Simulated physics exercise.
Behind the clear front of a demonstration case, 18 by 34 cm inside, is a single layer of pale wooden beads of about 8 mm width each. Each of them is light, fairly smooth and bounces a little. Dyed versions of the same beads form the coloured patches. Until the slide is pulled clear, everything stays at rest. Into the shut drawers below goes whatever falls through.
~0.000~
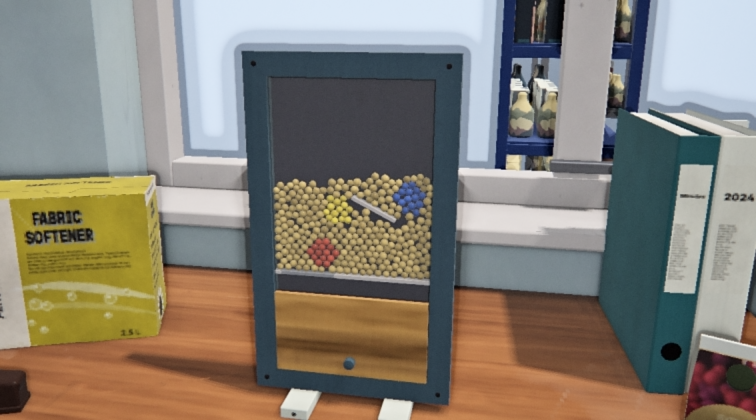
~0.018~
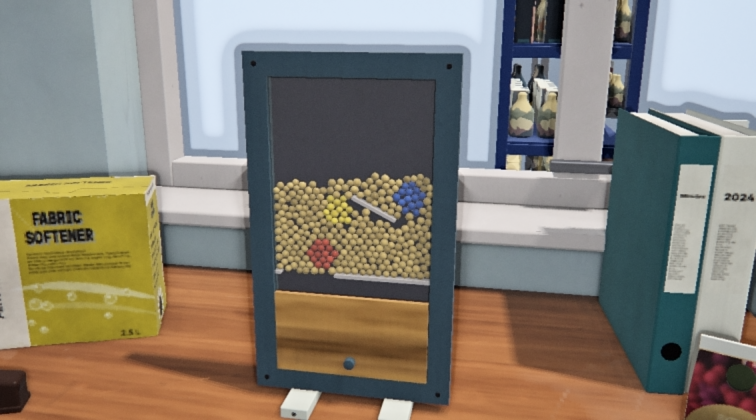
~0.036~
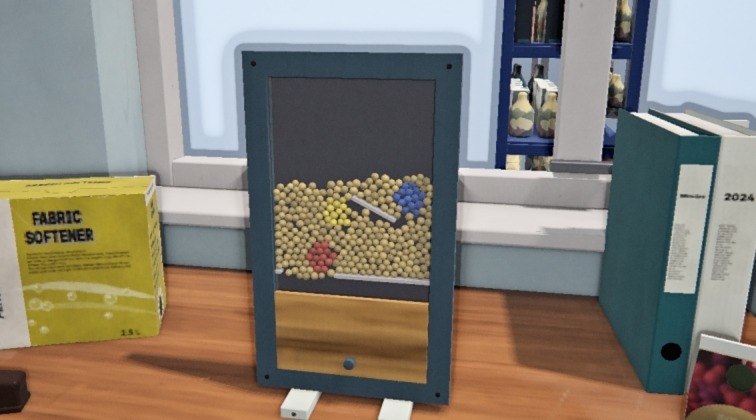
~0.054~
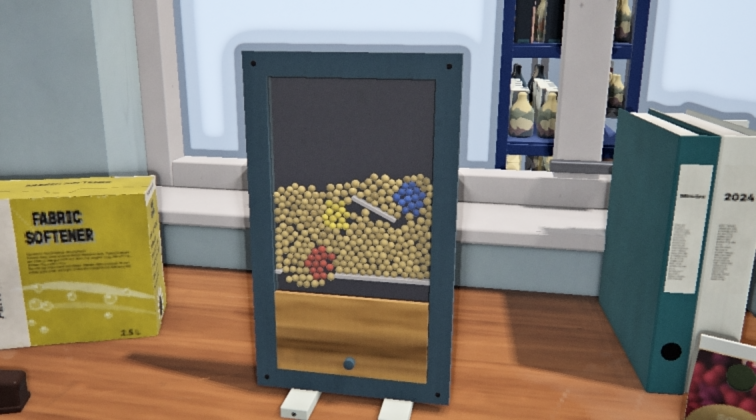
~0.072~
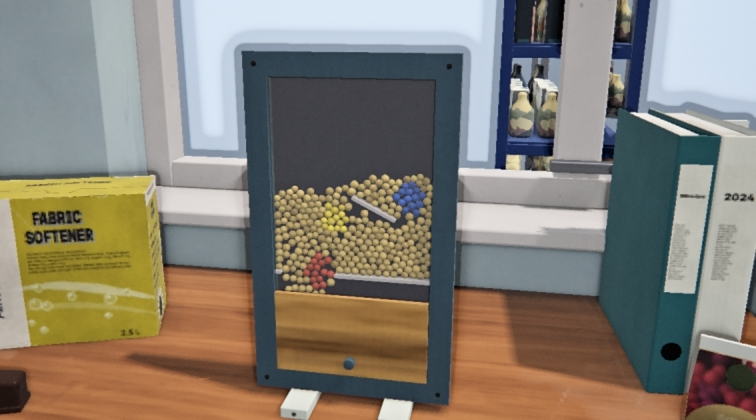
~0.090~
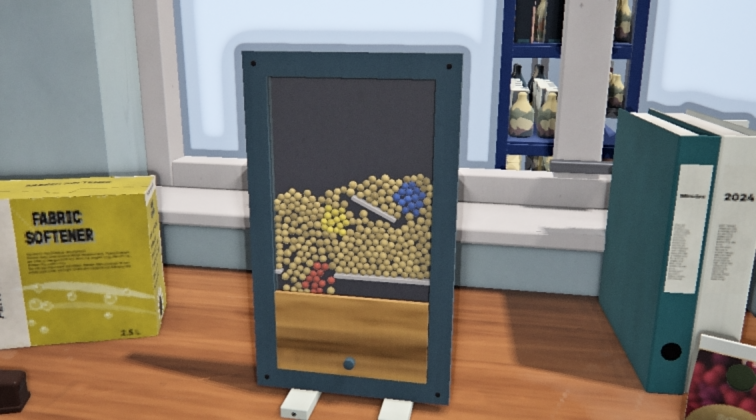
Pale wooden beads in an upright case sagged down on the left after the white slide beneath them shortened from that side, carrying the red patch lower while the blue patch stayed put.
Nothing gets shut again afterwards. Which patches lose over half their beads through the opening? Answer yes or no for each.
For the red patch yes, for the blue patch no, for the yellow patch yes.
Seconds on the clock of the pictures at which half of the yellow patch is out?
0.2 s.
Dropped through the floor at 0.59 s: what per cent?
Around 55 %.
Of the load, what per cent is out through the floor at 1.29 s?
Close to 55 percent at that moment.
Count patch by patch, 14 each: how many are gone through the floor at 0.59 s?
Tally by patch: Yellow = 14, red = 14, blue = 0.
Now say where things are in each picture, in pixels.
In the first frame, about 300 beads; load centre (352, 230); yellow patch (338, 211); red patch (323, 253); blue patch (410, 198); slide (278, 271) to (339, 275).
In the second frame, load centre (352, 231); 0 out.
In the third frame, load centre (351, 231); 5 out.
In the fourth frame, load centre (350, 233); 11 out.
In the fifth frame, load centre (352, 229); 20 out.
In the sixth frame, load centre (357, 235); 30 out; yellow patch (335, 221); red patch (317, 277); blue patch (410, 198); wall ends (354, 198) to (394, 220).
After 0.24 s, 35 % are out; out of 14, yellow 1, red 14, blue 0.
After 0.59 s, 55 % are out; out of 14, yellow 14, red 14, blue 0.
After 1.29 s, 55 % are out; out of 14, yellow 14, red 14, blue 0.
All still by 1.6 s, 55 % are out; out of 14, yellow 14, red 14, blue 0; half out at yellow 0.29 s, red 0.12 s, blue never.
